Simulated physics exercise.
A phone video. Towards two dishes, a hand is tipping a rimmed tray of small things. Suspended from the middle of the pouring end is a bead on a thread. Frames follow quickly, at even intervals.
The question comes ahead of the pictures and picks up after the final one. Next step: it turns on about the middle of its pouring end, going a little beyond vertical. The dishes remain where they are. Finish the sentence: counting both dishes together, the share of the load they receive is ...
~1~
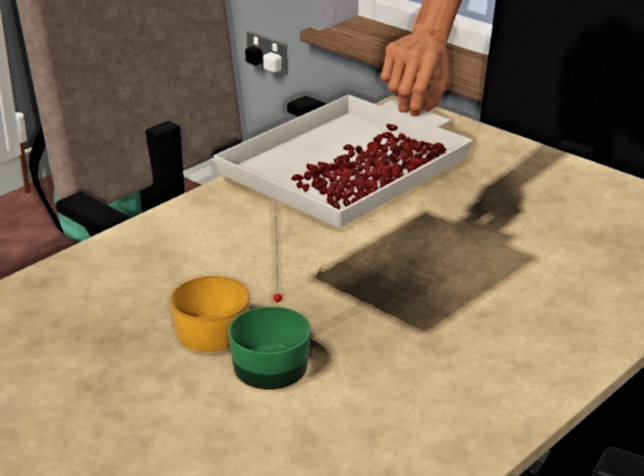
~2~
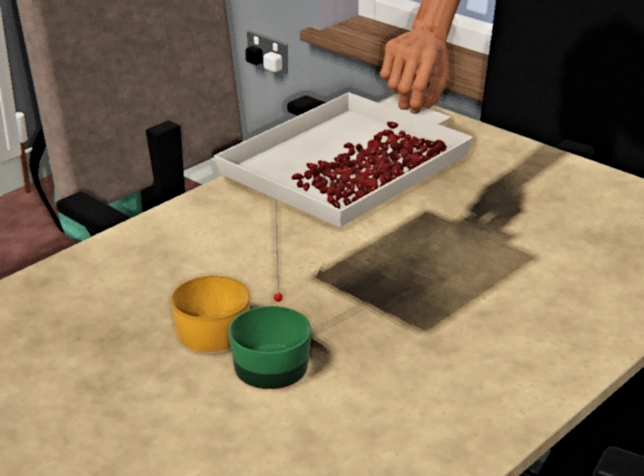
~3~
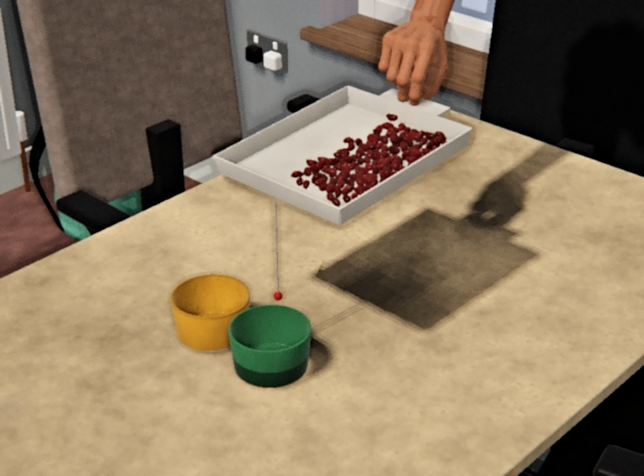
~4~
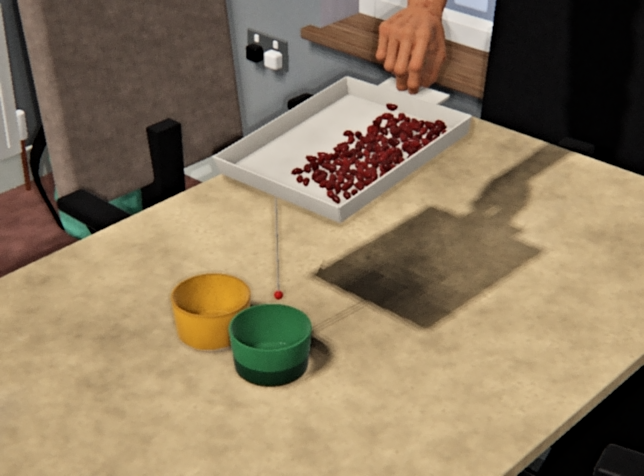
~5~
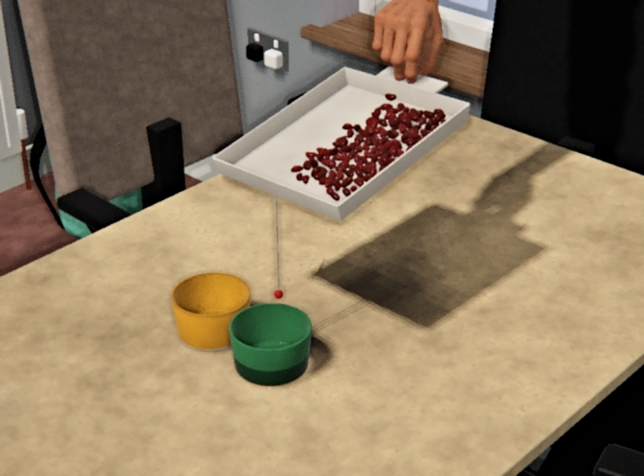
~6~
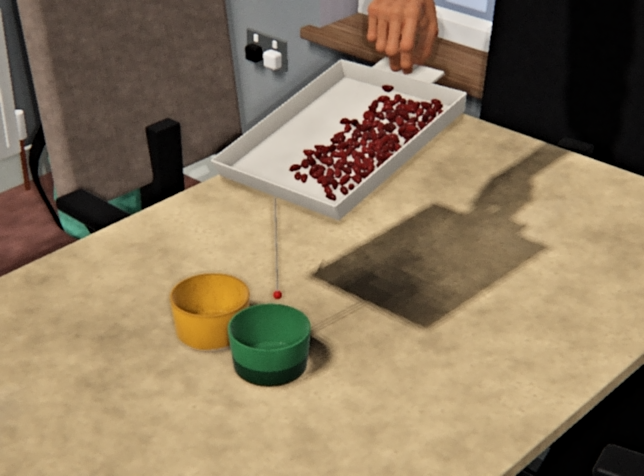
The share is greater than half.
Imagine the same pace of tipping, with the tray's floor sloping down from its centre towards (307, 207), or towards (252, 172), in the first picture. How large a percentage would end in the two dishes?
For the first it's near 30 %, for the second near 50 %.
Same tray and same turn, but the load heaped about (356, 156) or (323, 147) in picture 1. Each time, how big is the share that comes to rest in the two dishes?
That would be 80 per cent, and then 80 per cent.
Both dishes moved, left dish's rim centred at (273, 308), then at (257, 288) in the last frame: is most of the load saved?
Place 1: Lower than half; place 2: Lower than half.
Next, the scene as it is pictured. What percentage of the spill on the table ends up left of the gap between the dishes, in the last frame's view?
90 %, roughly.
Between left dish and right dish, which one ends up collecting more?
Noted: Left of the pair.
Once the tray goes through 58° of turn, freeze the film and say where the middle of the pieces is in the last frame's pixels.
Somewhere about pixel (282, 159).
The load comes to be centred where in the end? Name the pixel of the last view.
Roughly pixel (214, 339).
Soon after the last picture, tray tipped steeply; nearly all on the tray; a stray few in the air.
A little later, tray tipped right over; nearly all on the tray; a stray few in the left dish; a stray few outside both.
Later still, tray tipped past a quarter turn; about a quarter in the right dish; about half in the left dish; about a third outside both.
At rest, tray tipped past a quarter turn; about a quarter in the right dish; about half in the left dish; about a third outside both.
